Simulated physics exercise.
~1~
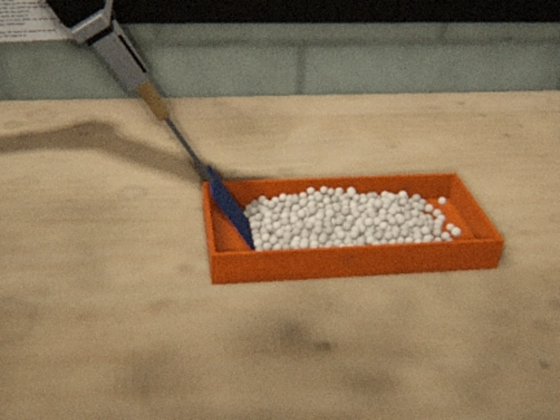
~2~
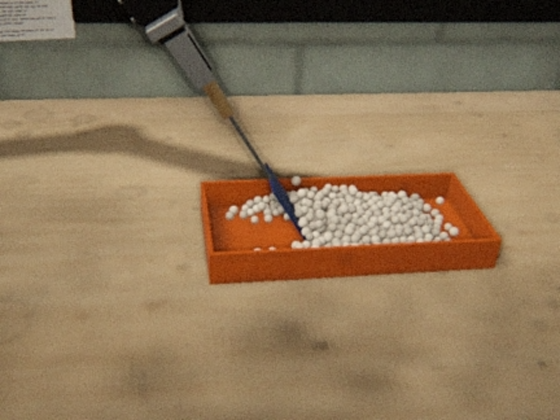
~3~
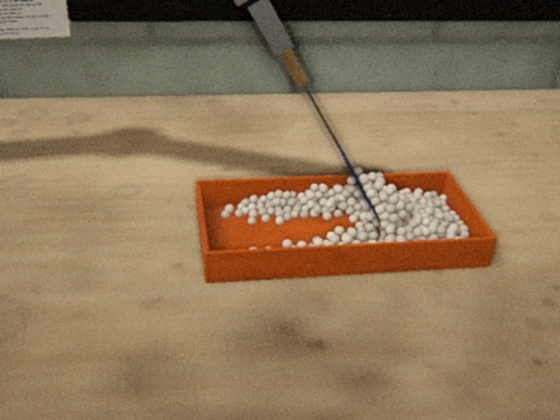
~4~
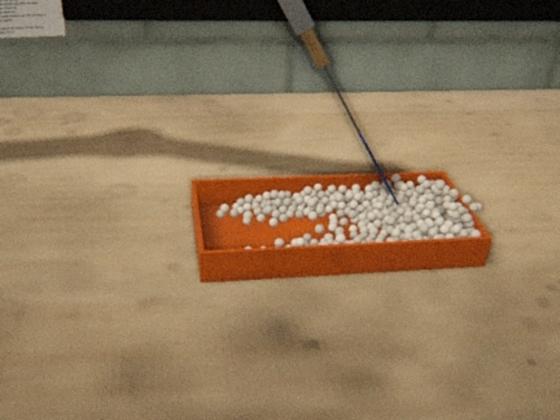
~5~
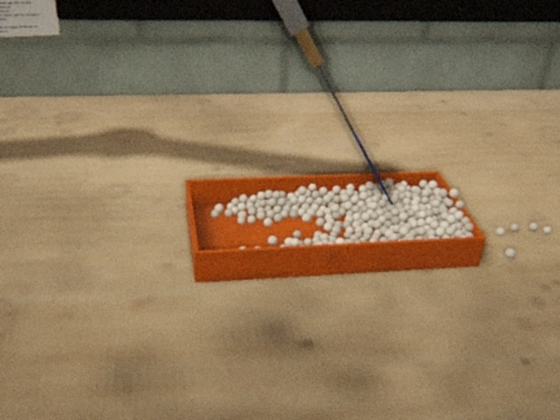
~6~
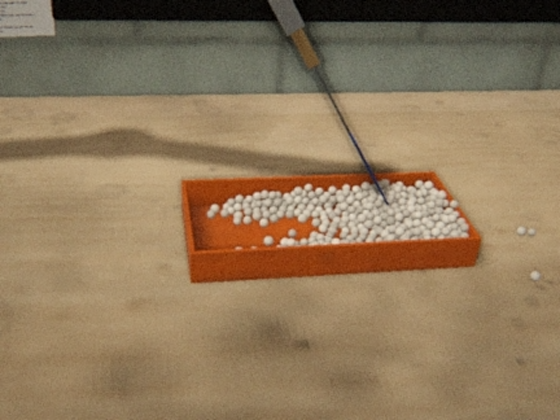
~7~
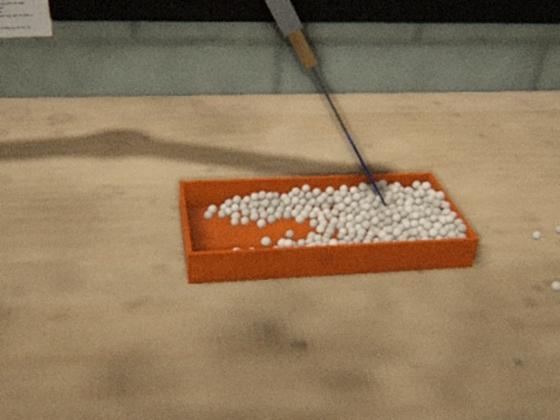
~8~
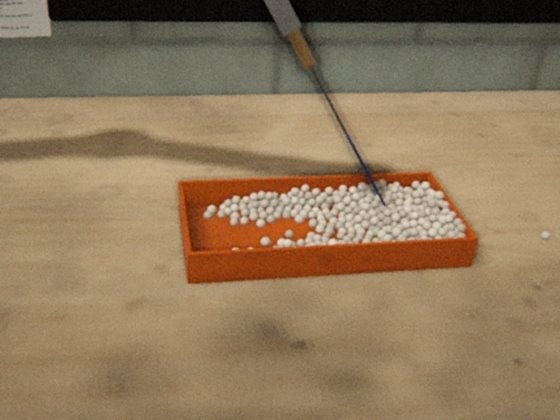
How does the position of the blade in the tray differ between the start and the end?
At the start the blade was at the left end of the tray, beside the beads. By the end it was right of the middle, over the heaped beads and slightly higher.
A blue blade on a robot arm pushed through small white beads in an orange tray, moving right and heaping them toward that end, then lifted slightly and stopped as a few beads spilled over and rolled away to the right across the table.
